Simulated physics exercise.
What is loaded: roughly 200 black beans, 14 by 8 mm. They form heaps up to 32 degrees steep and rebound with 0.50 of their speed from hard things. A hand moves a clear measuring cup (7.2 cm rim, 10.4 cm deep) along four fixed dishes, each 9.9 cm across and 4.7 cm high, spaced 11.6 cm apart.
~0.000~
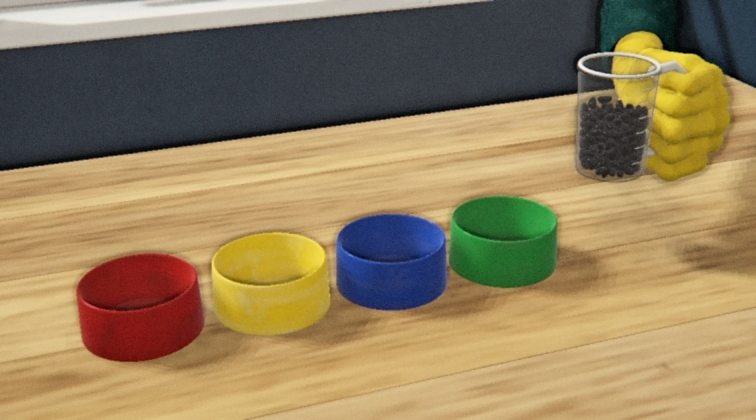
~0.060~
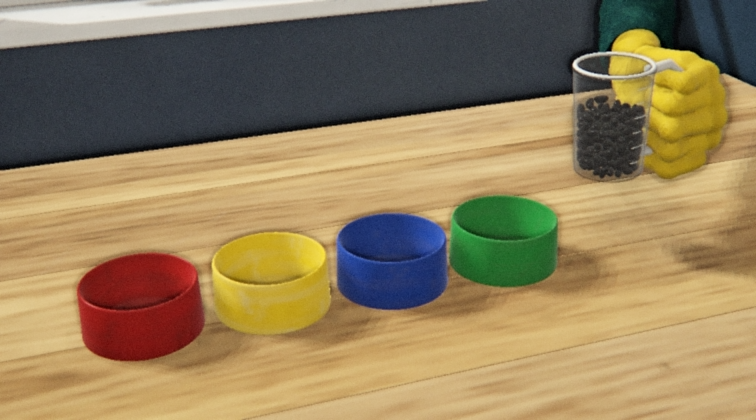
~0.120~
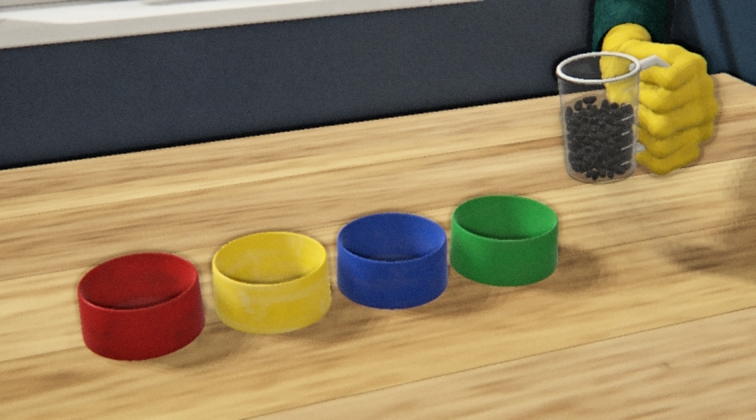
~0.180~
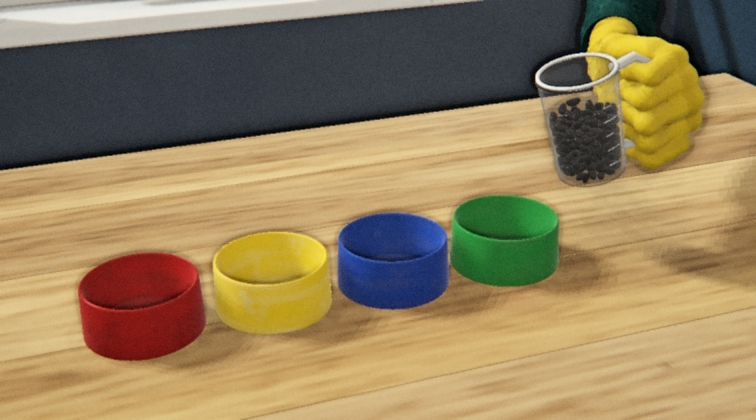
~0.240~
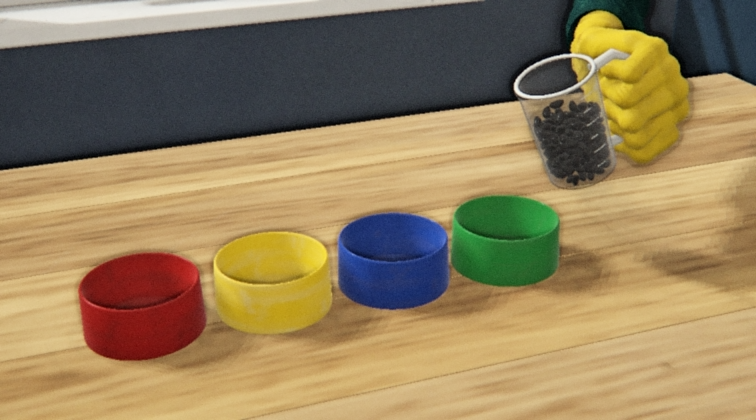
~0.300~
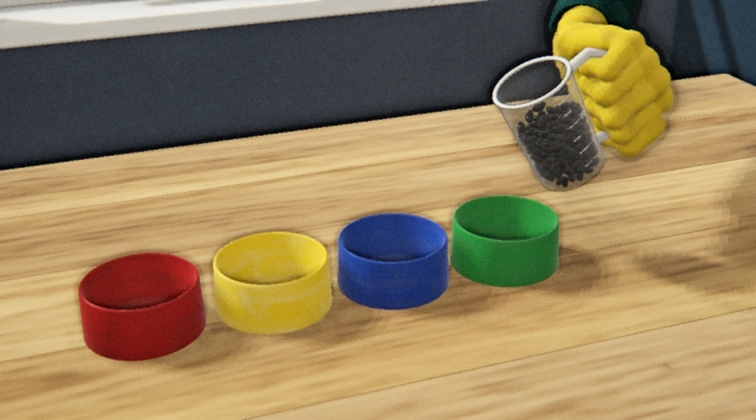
A hand in a yellow glove with a dark green sleeve holds a clear measuring cup of black beans at the right of a light wooden table, seen from slightly above. Red, yellow, blue and green dishes stand in a row from left to right before a dark wall. The hand moves the cup leftward while steadily tilting its rim to the left, the beans staying inside, as the view remains still.
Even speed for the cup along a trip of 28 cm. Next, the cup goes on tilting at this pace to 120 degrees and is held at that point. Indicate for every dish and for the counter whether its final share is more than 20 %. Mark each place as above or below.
Marks: Red below, blue below, green below, yellow above, counter below.
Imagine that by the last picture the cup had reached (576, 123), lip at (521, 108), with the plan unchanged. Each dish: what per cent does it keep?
You'd end up with red at 0, blue at 80, green at 0 and yellow at 10.
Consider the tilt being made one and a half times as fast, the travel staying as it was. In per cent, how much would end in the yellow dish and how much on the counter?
Result - yellow: 70; counter: 10.
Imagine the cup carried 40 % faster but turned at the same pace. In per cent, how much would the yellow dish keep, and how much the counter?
The shares would then be yellow 100 and counter 0.
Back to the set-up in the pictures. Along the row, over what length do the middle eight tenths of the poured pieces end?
It covers some 5 centimetres of the row.
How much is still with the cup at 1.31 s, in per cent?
5 per cent.
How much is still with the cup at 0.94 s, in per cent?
Roughly 100 in a hundred.
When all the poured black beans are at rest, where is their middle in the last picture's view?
Around (265, 283).
After 0.69 s, tilt 73 degrees; cup holds 100 %.
After 0.94 s, tilt 102 degrees; cup holds 100 %.
After 1.31 s, tilt 120 degrees; cup holds 5 %, yellow 95 %.
By 1.8 s all is still; red 0 %, blue 0 %, green 0 %, yellow 100 %, counter 0 %.
